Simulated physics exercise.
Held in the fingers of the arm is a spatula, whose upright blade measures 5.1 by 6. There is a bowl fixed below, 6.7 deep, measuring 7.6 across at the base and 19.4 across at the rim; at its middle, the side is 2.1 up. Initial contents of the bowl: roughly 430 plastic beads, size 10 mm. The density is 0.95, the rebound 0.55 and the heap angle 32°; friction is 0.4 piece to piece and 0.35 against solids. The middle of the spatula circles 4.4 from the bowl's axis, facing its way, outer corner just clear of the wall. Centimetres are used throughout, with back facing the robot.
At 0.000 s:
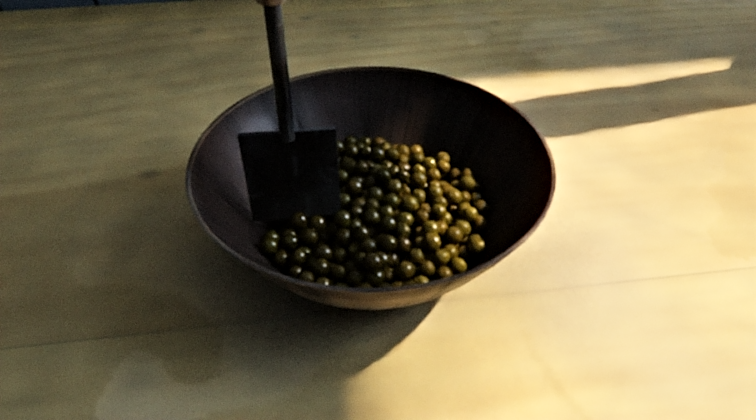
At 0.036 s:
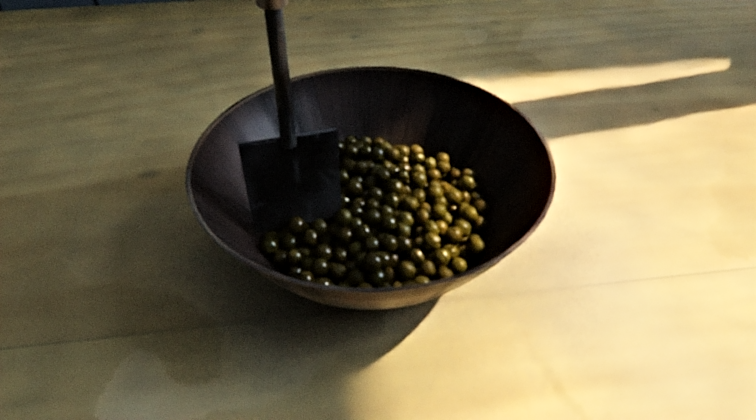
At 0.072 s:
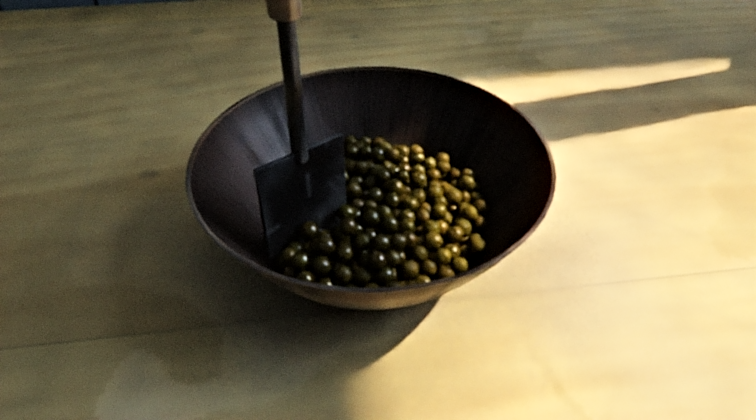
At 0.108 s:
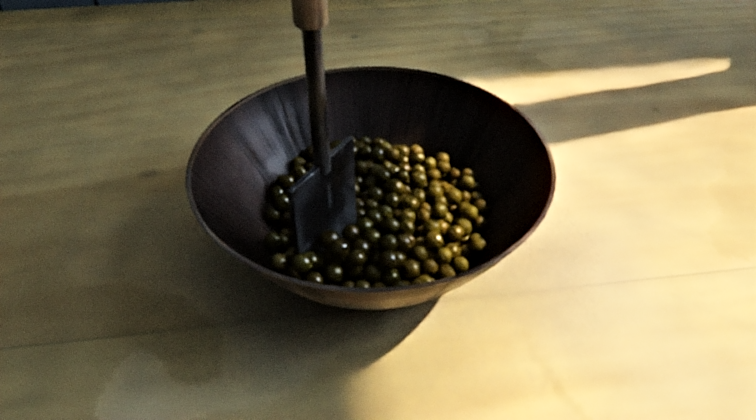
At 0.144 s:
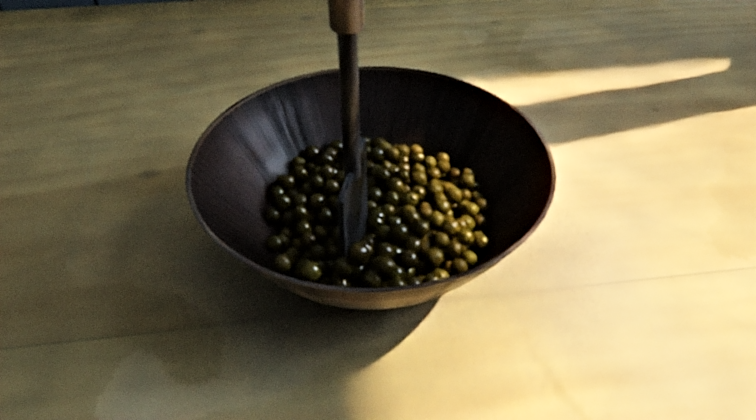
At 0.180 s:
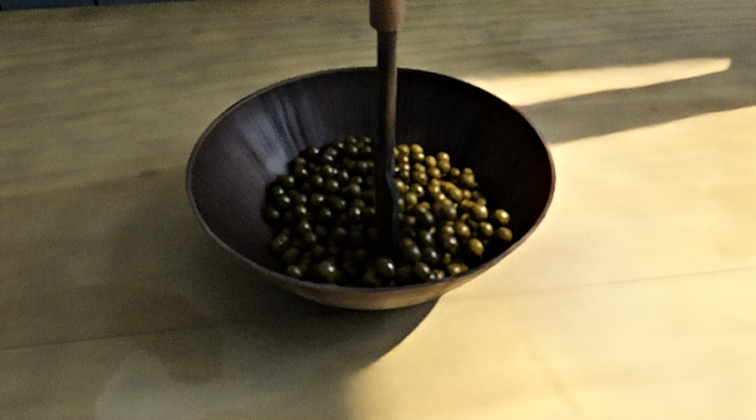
The video shows a dark bowl of small, glossy olive-green beads on a pale wooden surface as a wooden-handled spatula sweeps from the left side through them to the middle, turning edge-on and nudging some beads to the right.
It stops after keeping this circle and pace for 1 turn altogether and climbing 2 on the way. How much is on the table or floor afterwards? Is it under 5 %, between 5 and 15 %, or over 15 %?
Under 5 %.
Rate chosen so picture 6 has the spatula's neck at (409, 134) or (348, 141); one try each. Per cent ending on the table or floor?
Well, about 0 percent the first time and about 0 percent the second.
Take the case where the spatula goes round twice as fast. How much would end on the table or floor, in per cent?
Estimate: Near 10 in a hundred.
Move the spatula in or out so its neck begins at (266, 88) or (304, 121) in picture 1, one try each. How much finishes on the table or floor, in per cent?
Around 0 per cent on the first try, around 0 per cent on the second.
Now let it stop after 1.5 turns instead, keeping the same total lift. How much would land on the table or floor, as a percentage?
I'd expect around 0 per cent.
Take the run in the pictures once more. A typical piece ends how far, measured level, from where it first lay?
Some 0 centimetres or so.
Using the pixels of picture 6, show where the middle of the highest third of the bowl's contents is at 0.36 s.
Around pixel (420, 167).
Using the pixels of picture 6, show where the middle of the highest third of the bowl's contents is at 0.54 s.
(364, 165).
After 0.36 s, 195° round, highest piece 8 above the table; 430 in the bowl.
After 0.54 s, 297° round, highest piece 7 above the table; 430 in the bowl.
After 0.82 s, 0° round, highest piece 5 above the table; 429 in the bowl, 1 on the table or floor.
After 1.52 s, 0° round, highest piece 5 above the table; 429 in the bowl, 1 on the table or floor.
At rest, 429 in the bowl, 1 on the table or floor. That is 0 % on the table or floor.
